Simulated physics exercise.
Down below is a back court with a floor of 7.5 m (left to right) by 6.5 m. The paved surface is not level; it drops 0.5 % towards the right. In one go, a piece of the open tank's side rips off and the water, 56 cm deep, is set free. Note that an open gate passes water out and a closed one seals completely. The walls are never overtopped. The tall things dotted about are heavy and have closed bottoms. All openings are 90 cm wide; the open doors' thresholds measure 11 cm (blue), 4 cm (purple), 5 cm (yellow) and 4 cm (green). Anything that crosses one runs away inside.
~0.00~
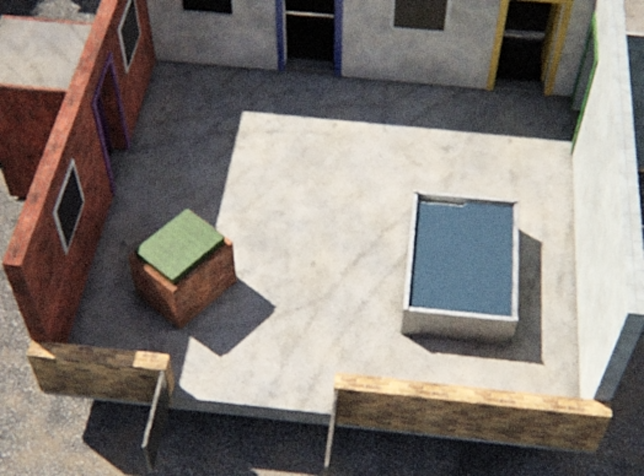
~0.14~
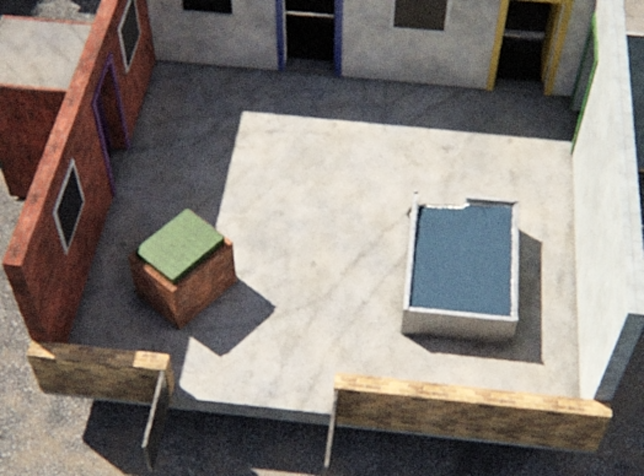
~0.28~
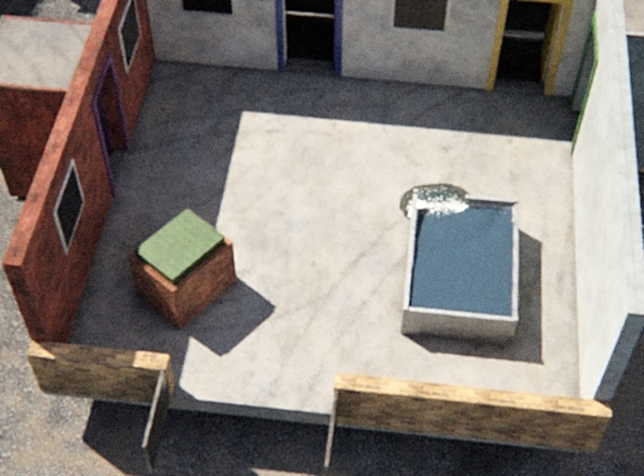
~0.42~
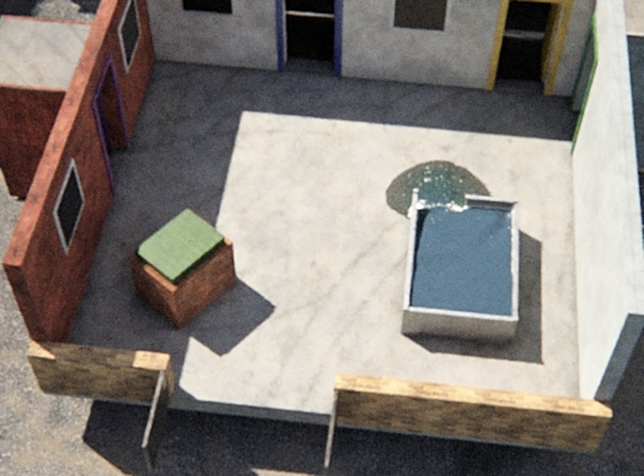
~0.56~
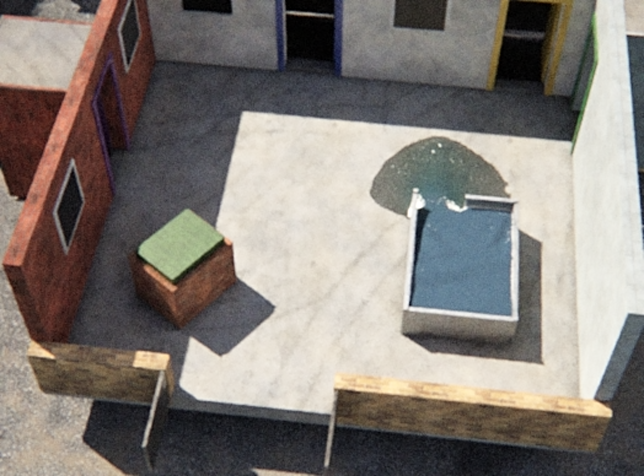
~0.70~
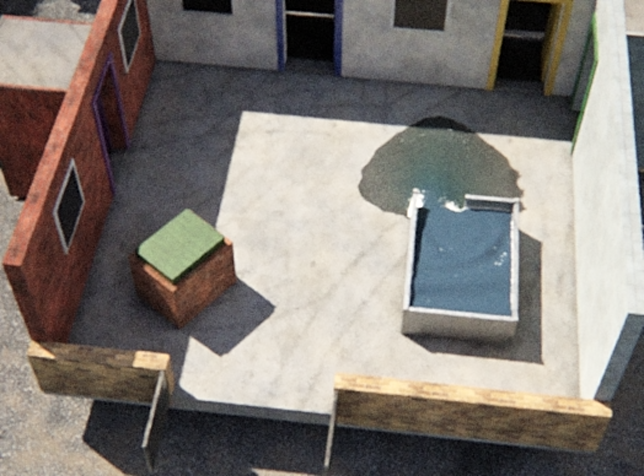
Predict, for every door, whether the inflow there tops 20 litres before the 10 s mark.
Prediction: At the blue door it falls short of 20 litres; at the purple door it falls short of 20 litres; at the yellow door it tops 20 litres; at the green door it tops 20 litres.
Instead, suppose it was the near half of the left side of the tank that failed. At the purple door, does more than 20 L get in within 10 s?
Against the limit, purple exceeds it.
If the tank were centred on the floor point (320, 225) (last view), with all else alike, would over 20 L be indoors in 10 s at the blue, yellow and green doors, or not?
With respect to that limit, blue ends up outside it, yellow ends up inside it, green ends up outside it.
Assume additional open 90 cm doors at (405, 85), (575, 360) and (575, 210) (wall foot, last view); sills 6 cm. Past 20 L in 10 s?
In that order: Beyond it, short of it, short of it.
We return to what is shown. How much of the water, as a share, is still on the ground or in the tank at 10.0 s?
Near 88 in a hundred is still there.
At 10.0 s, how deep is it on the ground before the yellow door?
About 7.0 cm.
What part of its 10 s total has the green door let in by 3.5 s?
About 15%.
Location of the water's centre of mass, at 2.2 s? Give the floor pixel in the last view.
Around (446, 217) in the last picture.
After 1.4 s water covers 20 % of the floor and is deepest (27 cm) near (436, 212); blue door not reached, purple door not reached, yellow door not reached, green door not reached.
After 2.2 s water covers 25 % of the floor and is deepest (24 cm) near (436, 212); blue door 12 cm at the sill, 0 L in, purple door not reached, yellow door 14 cm at the sill, 11 L in, green door 5 cm at the sill, 0 L in.
After 3.5 s water covers 30 % of the floor and is deepest (18 cm) near (558, 97); blue door 9 cm at the sill, 1 L in, purple door not reached, yellow door 12 cm at the sill, 49 L in, green door 11 cm at the sill, 14 L in.
After 6.0 s water covers 50 % of the floor and is deepest (13 cm) near (558, 97); blue door 7 cm at the sill, 1 L in, purple door 4 cm at the sill, 0 L in, yellow door 10 cm at the sill, 92 L in, green door 10 cm at the sill, 59 L in.
After 10.0 s water covers 70 % of the floor and is deepest (9 cm) near (558, 97); blue door 4 cm at the sill, 1 L in, purple door 4 cm at the sill, 1 L in, yellow door 7 cm at the sill, 117 L in, green door 8 cm at the sill, 107 L in.
